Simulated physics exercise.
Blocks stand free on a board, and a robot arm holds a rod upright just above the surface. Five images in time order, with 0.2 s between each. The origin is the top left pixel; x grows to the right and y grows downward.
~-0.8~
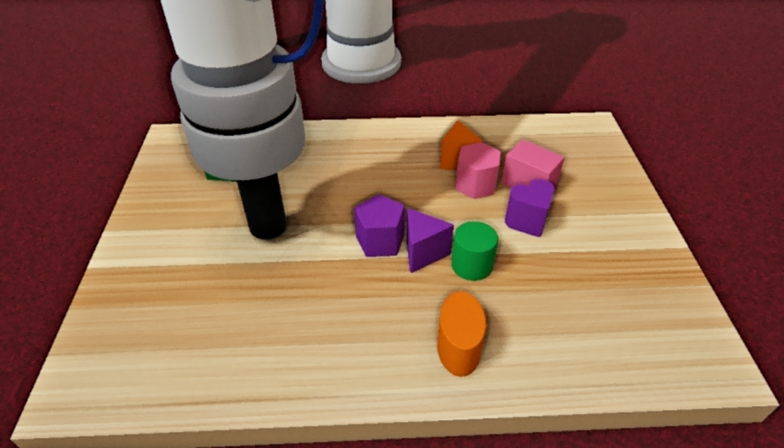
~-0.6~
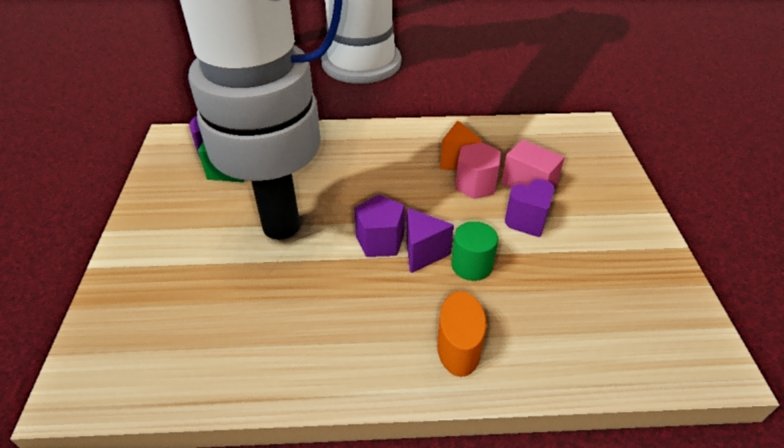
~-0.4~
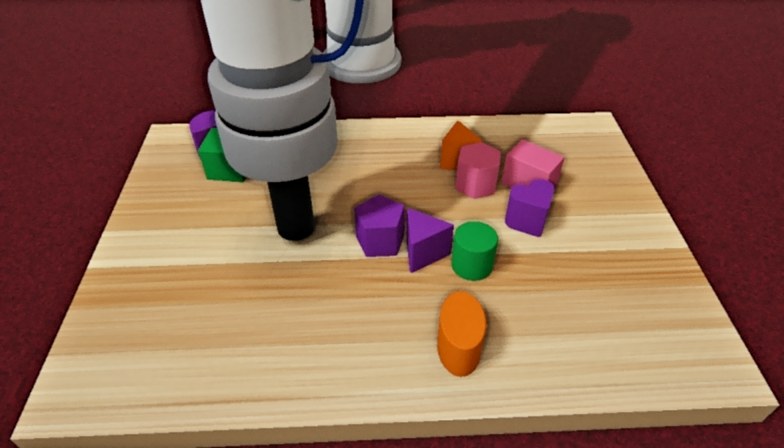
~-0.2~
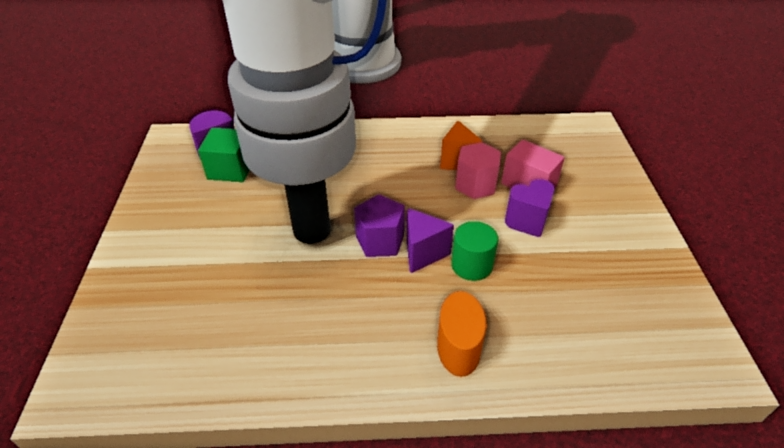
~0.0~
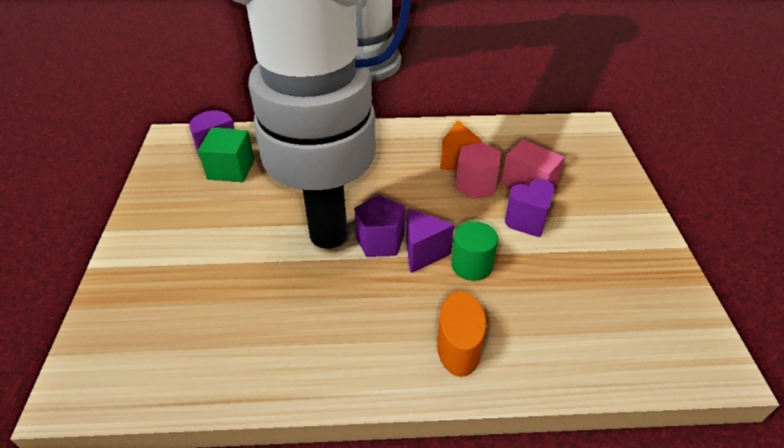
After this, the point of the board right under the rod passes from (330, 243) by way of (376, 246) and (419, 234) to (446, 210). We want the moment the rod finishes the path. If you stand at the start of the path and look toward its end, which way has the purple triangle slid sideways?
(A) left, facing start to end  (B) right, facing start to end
B (right, facing start to end)
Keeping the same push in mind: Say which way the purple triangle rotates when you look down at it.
The purple triangle rotates clockwise.
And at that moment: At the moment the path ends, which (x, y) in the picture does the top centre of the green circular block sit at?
Expect it around (510, 248).
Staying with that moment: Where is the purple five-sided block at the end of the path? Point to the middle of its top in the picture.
Roughly at (489, 181).
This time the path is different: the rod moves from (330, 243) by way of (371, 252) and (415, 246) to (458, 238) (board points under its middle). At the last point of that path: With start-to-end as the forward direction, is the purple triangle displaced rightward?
No, that is not how it ends up.
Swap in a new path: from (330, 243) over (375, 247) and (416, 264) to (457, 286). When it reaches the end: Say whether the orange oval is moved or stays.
Answer: Unmoved.
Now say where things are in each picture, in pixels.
Rod's lower end at (268, 227); purple five-sided block at (380, 211); purple triangle at (425, 224); green circular block at (477, 235); pink hexagon at (480, 155), in the first picture.
Rod at (282, 227); blocks still, in the second picture.
Rod at (296, 228); blocks still, in the third picture.
Rod at (312, 231); blocks still, in the fourth picture.
Rod at (329, 235); purple five-sided block at (380, 211); purple triangle at (425, 224); green circular block at (477, 235); pink hexagon at (480, 155), in the fifth picture.
On the path given first. One third of the way, rod at (376, 239); purple five-sided block at (414, 205); purple triangle at (447, 224), turned 30° clockwise; green circular block at (495, 242).
Two thirds of the way, rod at (421, 226); purple five-sided block at (458, 192); purple triangle at (472, 221), turned 65° clockwise; green circular block at (510, 248).
At the end, rod at (447, 202); purple five-sided block at (489, 181), turned 15° clockwise; purple triangle at (472, 221), turned 65° clockwise; green circular block at (510, 248); pink hexagon at (488, 151), turned 20° anticlockwise.
